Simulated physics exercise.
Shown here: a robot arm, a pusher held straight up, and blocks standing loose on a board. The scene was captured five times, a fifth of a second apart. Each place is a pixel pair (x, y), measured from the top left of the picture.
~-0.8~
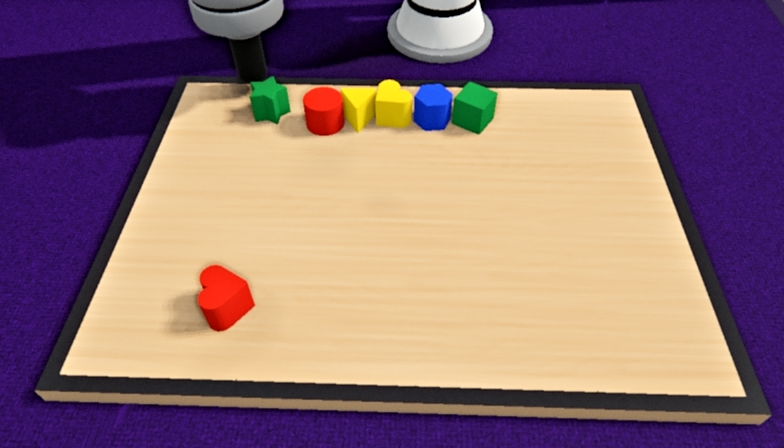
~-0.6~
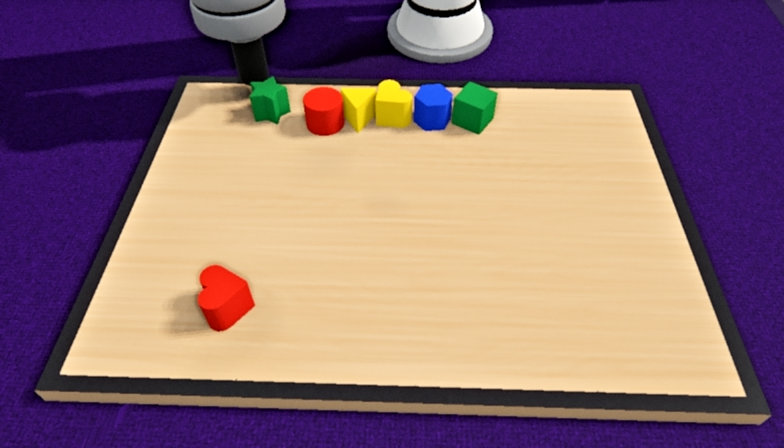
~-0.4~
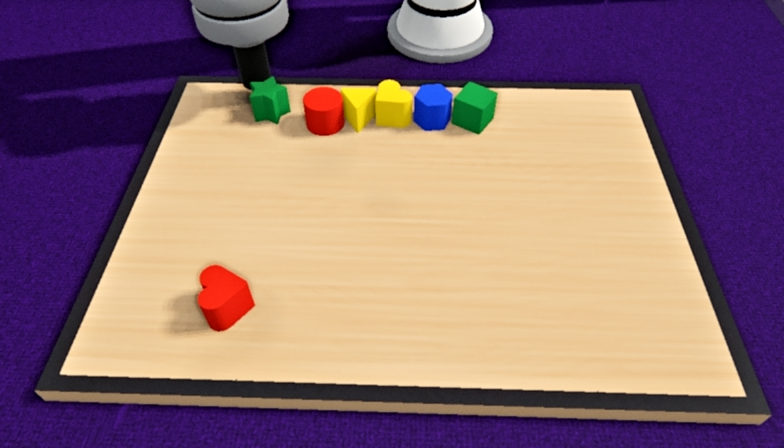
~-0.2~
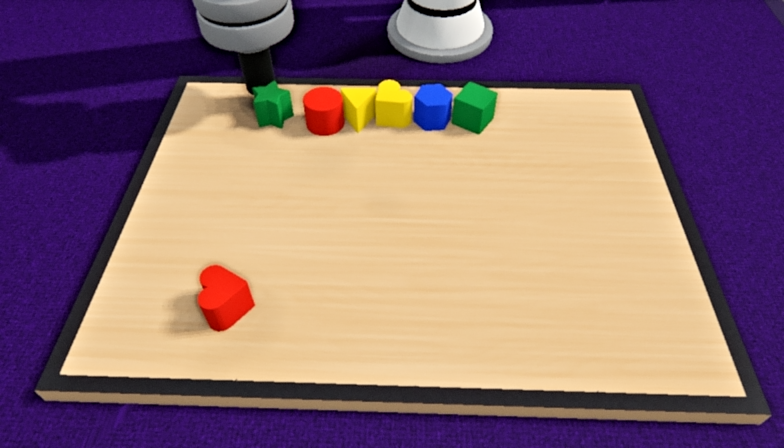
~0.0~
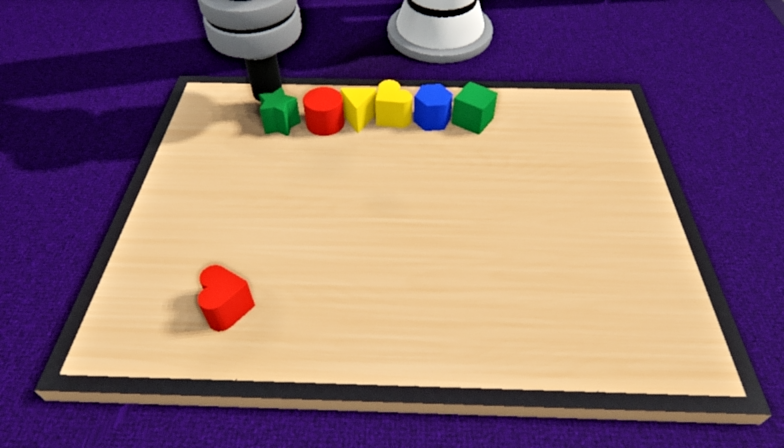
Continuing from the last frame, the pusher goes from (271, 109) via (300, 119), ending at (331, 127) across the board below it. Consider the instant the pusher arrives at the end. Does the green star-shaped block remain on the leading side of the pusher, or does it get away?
I think it loses its spot in front.
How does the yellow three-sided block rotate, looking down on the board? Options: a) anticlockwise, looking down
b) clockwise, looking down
a (anticlockwise, looking down)
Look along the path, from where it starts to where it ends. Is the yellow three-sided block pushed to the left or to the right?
Out to the left.
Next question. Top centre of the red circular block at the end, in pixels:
It sits at (362, 108).
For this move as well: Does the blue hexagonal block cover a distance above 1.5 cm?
No.
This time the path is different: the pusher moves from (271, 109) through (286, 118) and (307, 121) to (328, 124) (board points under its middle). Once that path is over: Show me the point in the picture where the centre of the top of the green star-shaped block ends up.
So, by the moment the path ends, you'll find the top centre of the green star-shaped block at (301, 114).
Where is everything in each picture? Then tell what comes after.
The first picture shows lower end of the pusher at (253, 75), tops of blocks, green star-shaped block at (266, 88), red circular block at (322, 98), yellow three-sided block at (358, 94), yellow heart-shaped block at (392, 92), blue hexagonal block at (434, 94).
The second picture shows pusher at (255, 79), blocks as before.
The third picture shows pusher at (257, 83), blocks as before.
The fourth picture shows pusher at (262, 89), green star-shaped block at (269, 92).
The fifth picture shows pusher at (268, 95), green star-shaped block at (276, 99), red circular block at (322, 98), yellow three-sided block at (358, 94), yellow heart-shaped block at (392, 92), blue hexagonal block at (434, 94).
What follows on the original path. Halfway along, pusher at (298, 105); green star-shaped block at (292, 112), turned 30° clockwise; red circular block at (329, 100); yellow three-sided block at (360, 94).
At the end, pusher at (330, 113); green star-shaped block at (299, 115), turned 60° clockwise; red circular block at (362, 108); yellow three-sided block at (371, 86), turned 20° anticlockwise; yellow heart-shaped block at (397, 91); blue hexagonal block not moved.
